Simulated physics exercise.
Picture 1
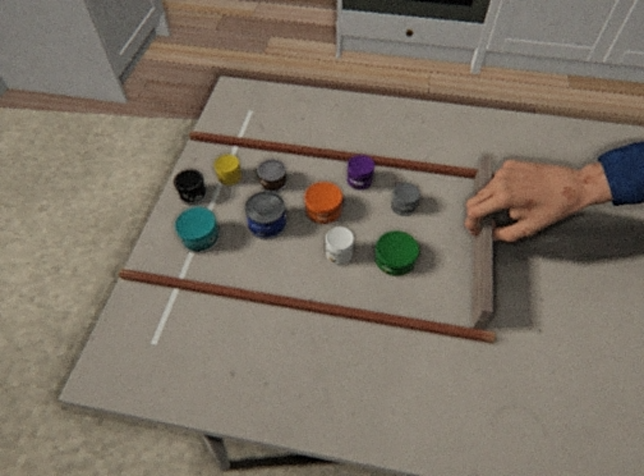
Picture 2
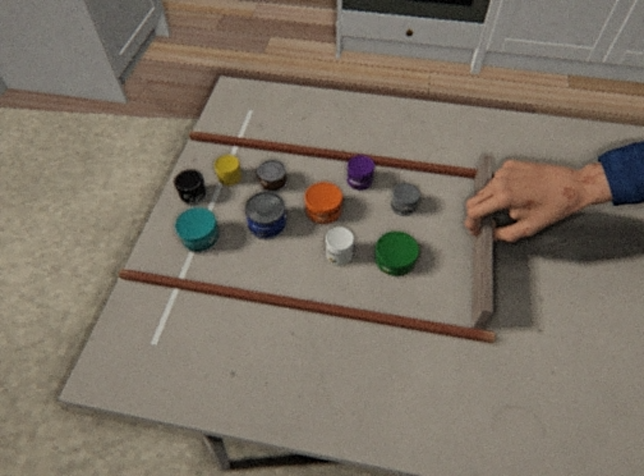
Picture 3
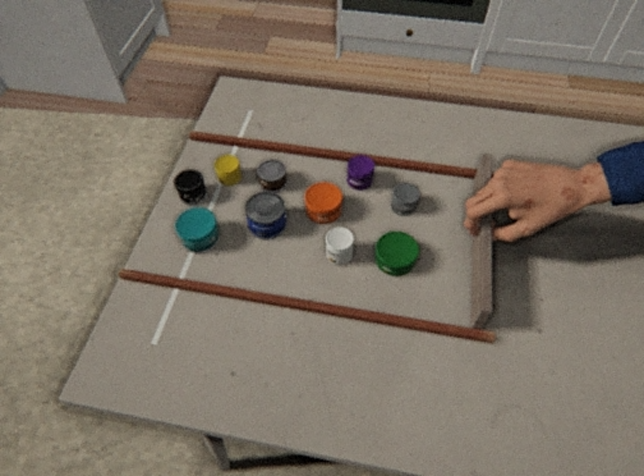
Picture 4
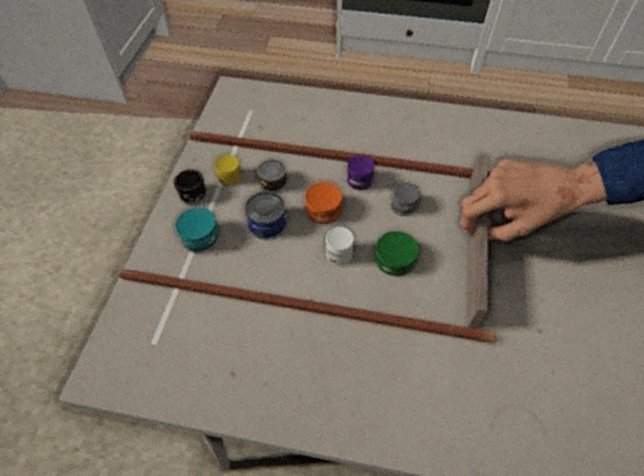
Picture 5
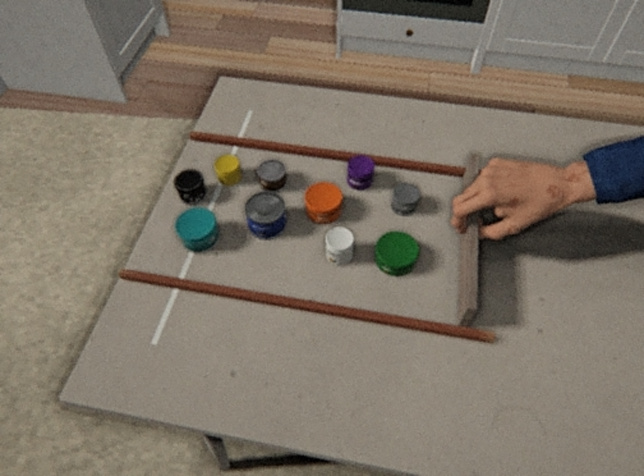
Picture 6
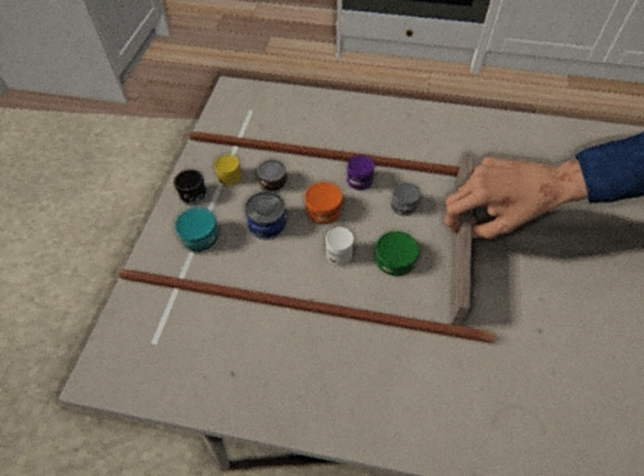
At first, a hand rests on a board at the right end of two reddish rails, with ten small colourful pots spread between them across a grey table. The board stays almost still, then the hand slides it a short way left toward the pots, which do not move.
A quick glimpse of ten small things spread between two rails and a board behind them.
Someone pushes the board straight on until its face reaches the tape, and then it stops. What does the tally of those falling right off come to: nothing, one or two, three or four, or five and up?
It comes to one or two.
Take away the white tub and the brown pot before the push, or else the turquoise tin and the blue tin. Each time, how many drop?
In the first try 0, in the other 1.
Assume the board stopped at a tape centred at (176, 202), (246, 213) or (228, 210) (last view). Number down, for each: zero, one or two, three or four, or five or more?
Lab note - count per position: At least five; zero; not one.
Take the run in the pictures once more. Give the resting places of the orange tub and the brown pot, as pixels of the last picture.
(197, 188), and the other (193, 155).
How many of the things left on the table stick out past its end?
I'd put it at 3.
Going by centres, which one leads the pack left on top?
The black pot is foremost.
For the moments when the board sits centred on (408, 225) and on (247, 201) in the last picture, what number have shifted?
Moved so far: 2, then 10.
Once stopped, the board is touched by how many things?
5.
Soon after, none off yet; black pot at rest near (191, 188); turquoise tin at rest near (198, 231); yellow tub at rest near (228, 171).
In the end, the number that fall off is one or two; gone, yellow tub.
